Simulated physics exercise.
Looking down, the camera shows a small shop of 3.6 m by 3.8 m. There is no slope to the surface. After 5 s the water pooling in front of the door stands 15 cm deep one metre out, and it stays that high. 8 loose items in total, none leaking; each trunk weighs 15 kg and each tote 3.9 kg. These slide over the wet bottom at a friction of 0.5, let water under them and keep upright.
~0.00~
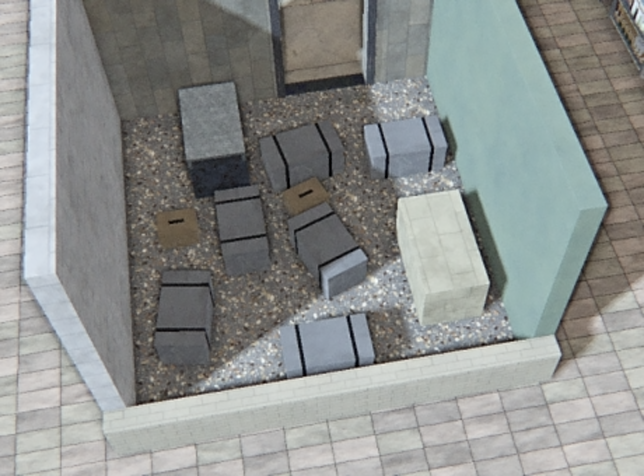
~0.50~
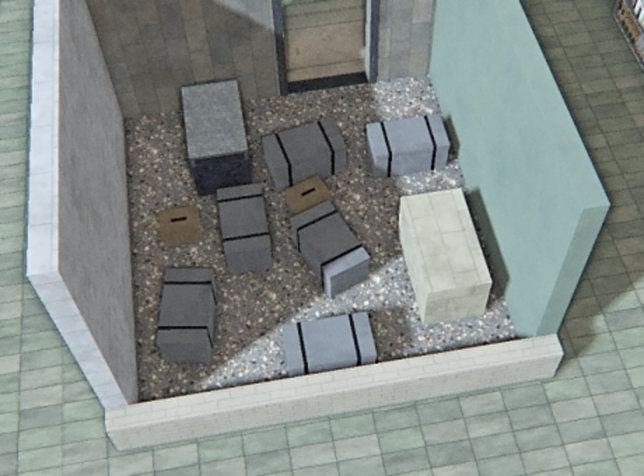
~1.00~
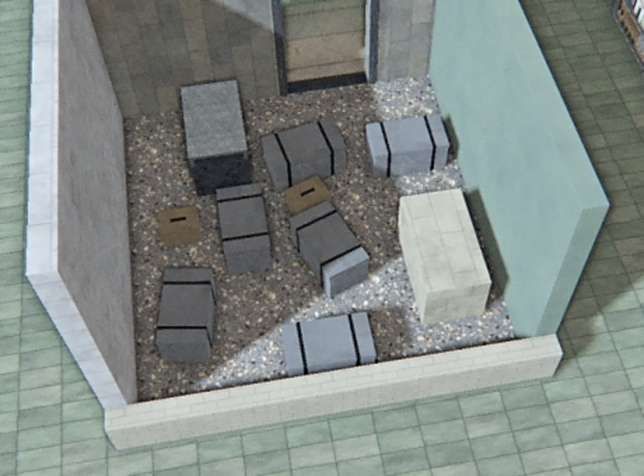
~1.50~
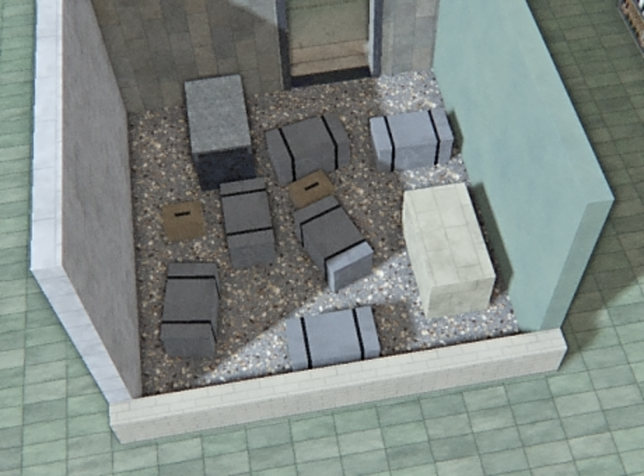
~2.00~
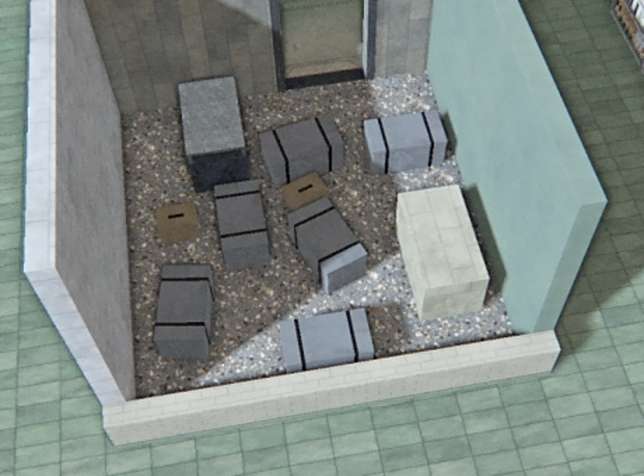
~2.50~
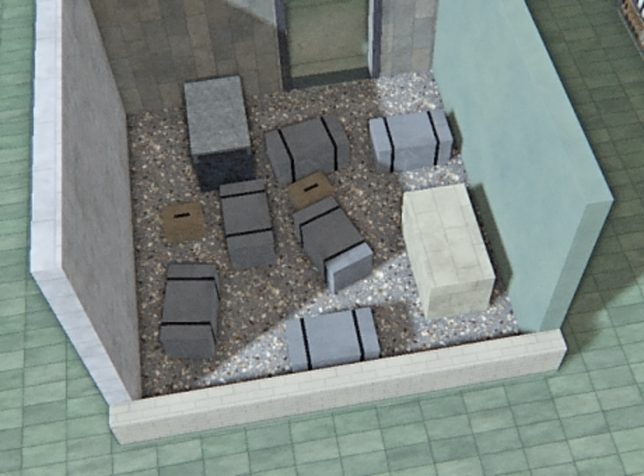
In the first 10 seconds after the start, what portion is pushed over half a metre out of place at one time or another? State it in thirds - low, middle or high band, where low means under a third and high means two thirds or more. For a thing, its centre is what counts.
Middle band.
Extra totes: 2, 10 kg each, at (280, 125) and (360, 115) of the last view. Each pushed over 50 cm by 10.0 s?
First one stays within it, second one exceeds it.
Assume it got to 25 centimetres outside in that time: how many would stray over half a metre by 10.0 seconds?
It would come to 7 of them.
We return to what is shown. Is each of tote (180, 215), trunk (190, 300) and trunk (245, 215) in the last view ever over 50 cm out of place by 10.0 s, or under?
One by one: Below; below; below.
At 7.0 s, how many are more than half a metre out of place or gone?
At that moment it comes to 1.
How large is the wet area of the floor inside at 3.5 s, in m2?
About 1.0 m2.
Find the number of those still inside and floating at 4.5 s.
Then: 0.
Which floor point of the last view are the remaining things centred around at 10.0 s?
Near (285, 268).
After 3.5 s 0 of 8 are over 50 cm from their spots; 0 afloat.
After 4.5 s 0 of 8 are over 50 cm from their spots; 0 afloat.
After 7.0 s 1 of 8 are over 50 cm from their spots; 3 afloat.
After 10.0 s 4 of 8 are over 50 cm from their spots, and 4 have been at some point; 4 afloat.
